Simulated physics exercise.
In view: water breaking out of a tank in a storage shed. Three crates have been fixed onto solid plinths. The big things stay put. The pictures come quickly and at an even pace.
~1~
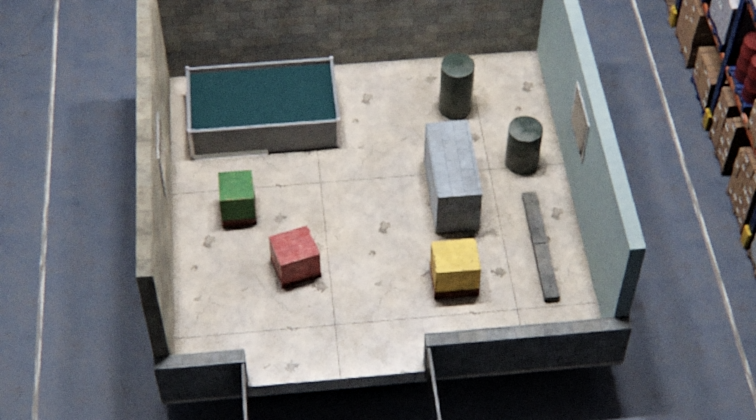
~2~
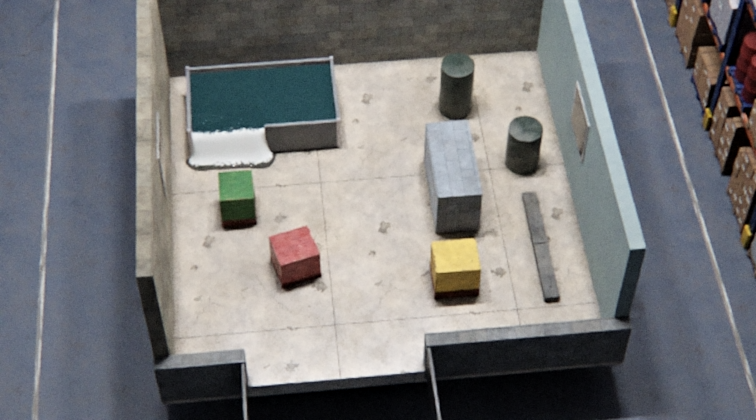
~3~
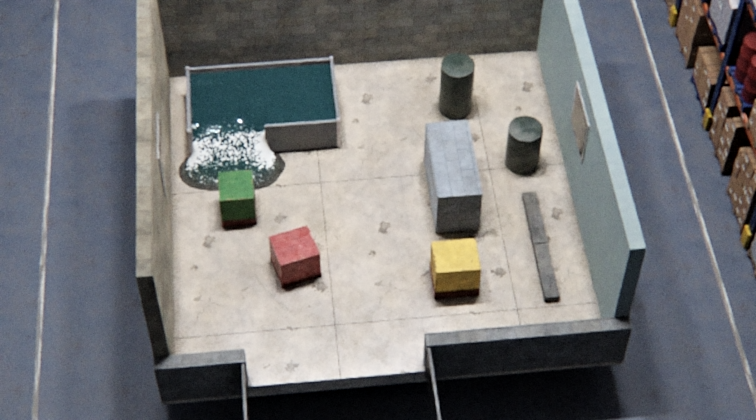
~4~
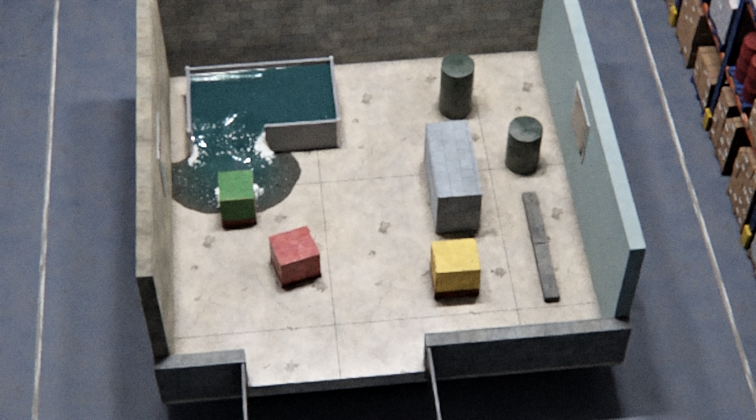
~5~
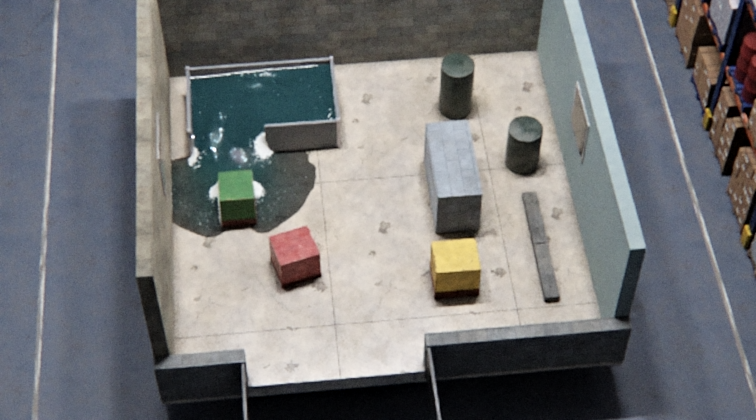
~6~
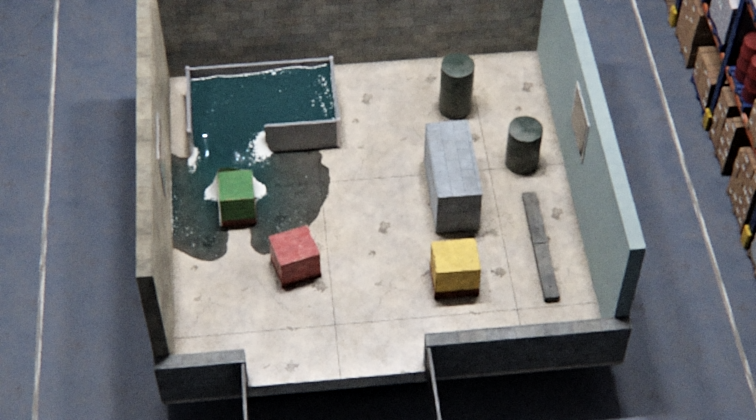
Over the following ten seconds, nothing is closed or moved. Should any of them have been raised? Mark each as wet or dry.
Red crate: Wet; green crate: Wet; yellow crate: Dry.
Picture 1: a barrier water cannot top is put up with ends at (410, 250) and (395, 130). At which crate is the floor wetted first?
It's the green-painted one.
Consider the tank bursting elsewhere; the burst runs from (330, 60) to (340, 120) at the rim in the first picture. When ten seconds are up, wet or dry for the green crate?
In that case the green crate is never flooded.
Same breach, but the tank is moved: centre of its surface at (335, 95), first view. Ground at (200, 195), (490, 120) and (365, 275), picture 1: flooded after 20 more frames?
The first spot is inundated, the second not reached, and the third inundated.
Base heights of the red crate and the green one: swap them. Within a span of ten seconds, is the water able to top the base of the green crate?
The green one gets flooded.
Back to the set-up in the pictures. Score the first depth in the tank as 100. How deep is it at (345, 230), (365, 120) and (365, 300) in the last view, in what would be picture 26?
Estimated readings in sequence: 4, 0, 2 percent.
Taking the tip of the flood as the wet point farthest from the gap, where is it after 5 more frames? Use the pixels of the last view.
Pixel estimate: (176, 351).
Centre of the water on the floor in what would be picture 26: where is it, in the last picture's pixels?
I'd put it at around (271, 202).
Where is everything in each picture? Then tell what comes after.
In the first picture, the open tank at (262, 97) is whole and still.
In the second picture, water pours out at (230, 144) and has run to (270, 160).
In the third picture, water pours out at (230, 146) and has run to (268, 181).
In the fourth picture, water pours out at (230, 147) and has run to (260, 209).
In the fifth picture, the front is at (268, 227), out from the gap at (230, 147).
In the sixth picture, water pours out at (230, 147) and has run to (202, 255).
A moment on, water covers 20 % of the floor; the red crate water round its plinth, the green crate water round its plinth, the yellow crate not reached.
Next, water covers 40 % of the floor; the red crate water round its plinth, the green crate water round its plinth, the yellow crate water round its plinth.
Then, water covers 60 % of the floor; the red crate water round its plinth, the green crate water round its plinth, the yellow crate water round its plinth.
Later, water covers 75 % of the floor; the red crate water round its plinth, the green crate water round its plinth, the yellow crate water round its plinth.
In the end, water covers 95 % of the floor; the red crate was topped, the green crate was topped, the yellow crate stayed above the water.
